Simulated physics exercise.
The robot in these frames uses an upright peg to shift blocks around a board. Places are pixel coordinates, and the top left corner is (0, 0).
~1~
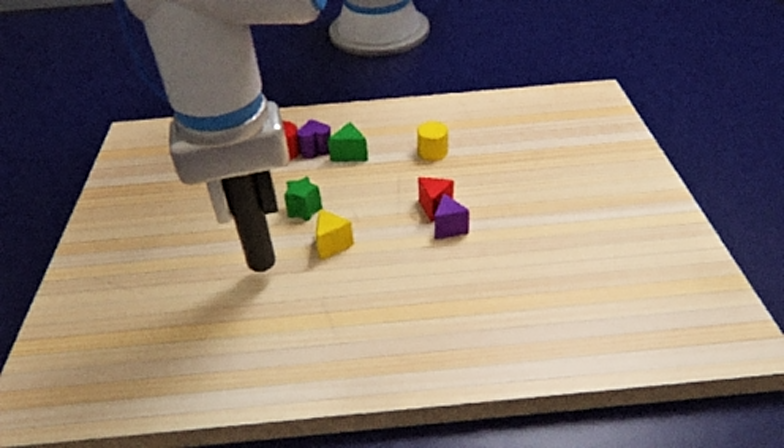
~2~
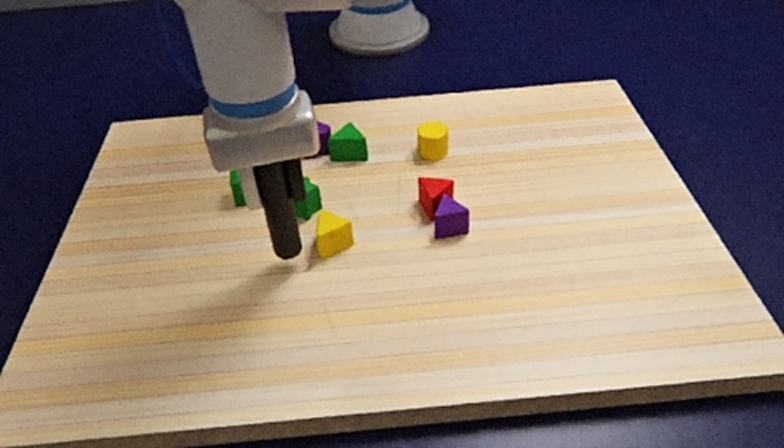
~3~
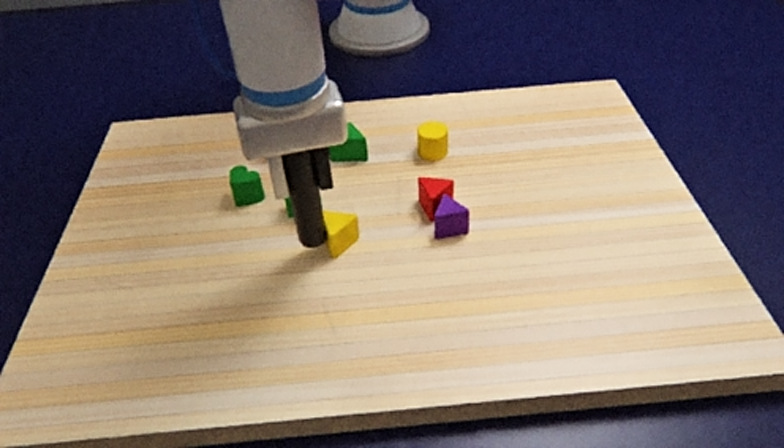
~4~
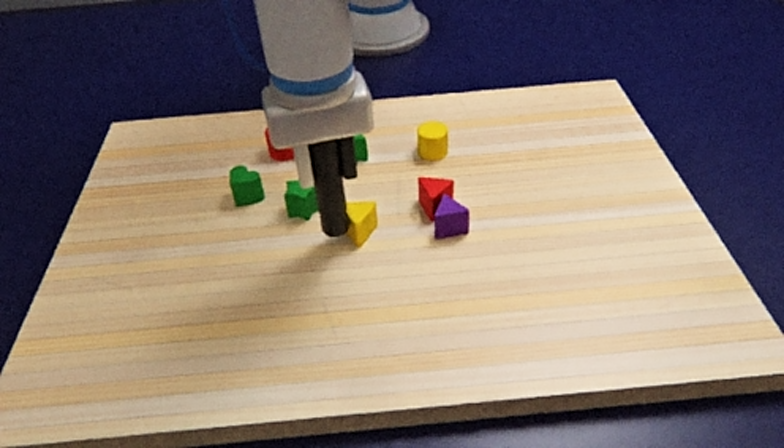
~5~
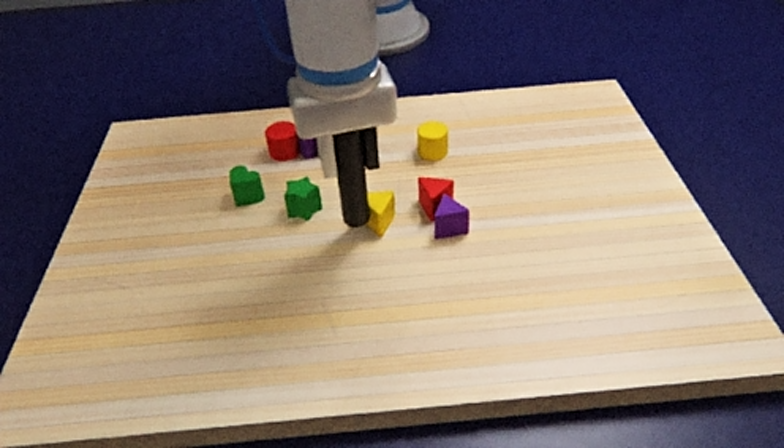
At first, a robot arm holds a dark upright peg over a wooden board of colored blocks, left of a yellow triangular block. The peg moves right to the yellow block, then pushes it right and slightly away, close to the red and purple triangular blocks, which stay still.
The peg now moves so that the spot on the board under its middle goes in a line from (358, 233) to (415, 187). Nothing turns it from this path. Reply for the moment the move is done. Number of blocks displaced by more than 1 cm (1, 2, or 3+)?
I'd say one block gets moved.
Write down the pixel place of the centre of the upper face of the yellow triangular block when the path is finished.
Its top middle: (436, 157).
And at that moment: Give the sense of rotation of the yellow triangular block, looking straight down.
My prediction: CW.
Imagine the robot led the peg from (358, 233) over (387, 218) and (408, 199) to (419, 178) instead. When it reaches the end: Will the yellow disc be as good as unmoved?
Yes.
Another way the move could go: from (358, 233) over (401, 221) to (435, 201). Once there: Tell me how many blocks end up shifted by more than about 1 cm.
Moved: Exactly two.
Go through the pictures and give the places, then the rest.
The first frame shows lower end of the peg at (262, 263), tops of blocks, yellow triangular block at (329, 221), yellow disc at (432, 129), red triangular block at (435, 184).
The second frame shows peg at (289, 251), blocks as before.
The third frame shows peg at (313, 240), yellow triangular block at (336, 220).
The fourth frame shows peg at (336, 229), yellow triangular block at (357, 209).
The fifth frame shows peg at (357, 220), yellow triangular block at (376, 199), yellow disc at (432, 129), red triangular block at (435, 184).
On the path given first. Halfway along, peg at (386, 196); yellow triangular block at (408, 177), turned 15° clockwise; red triangular block at (437, 182), turned 25° clockwise.
At the end, peg at (414, 174); yellow triangular block at (436, 157), turned 25° clockwise; yellow disc not moved; red triangular block at (439, 182), turned 40° clockwise.
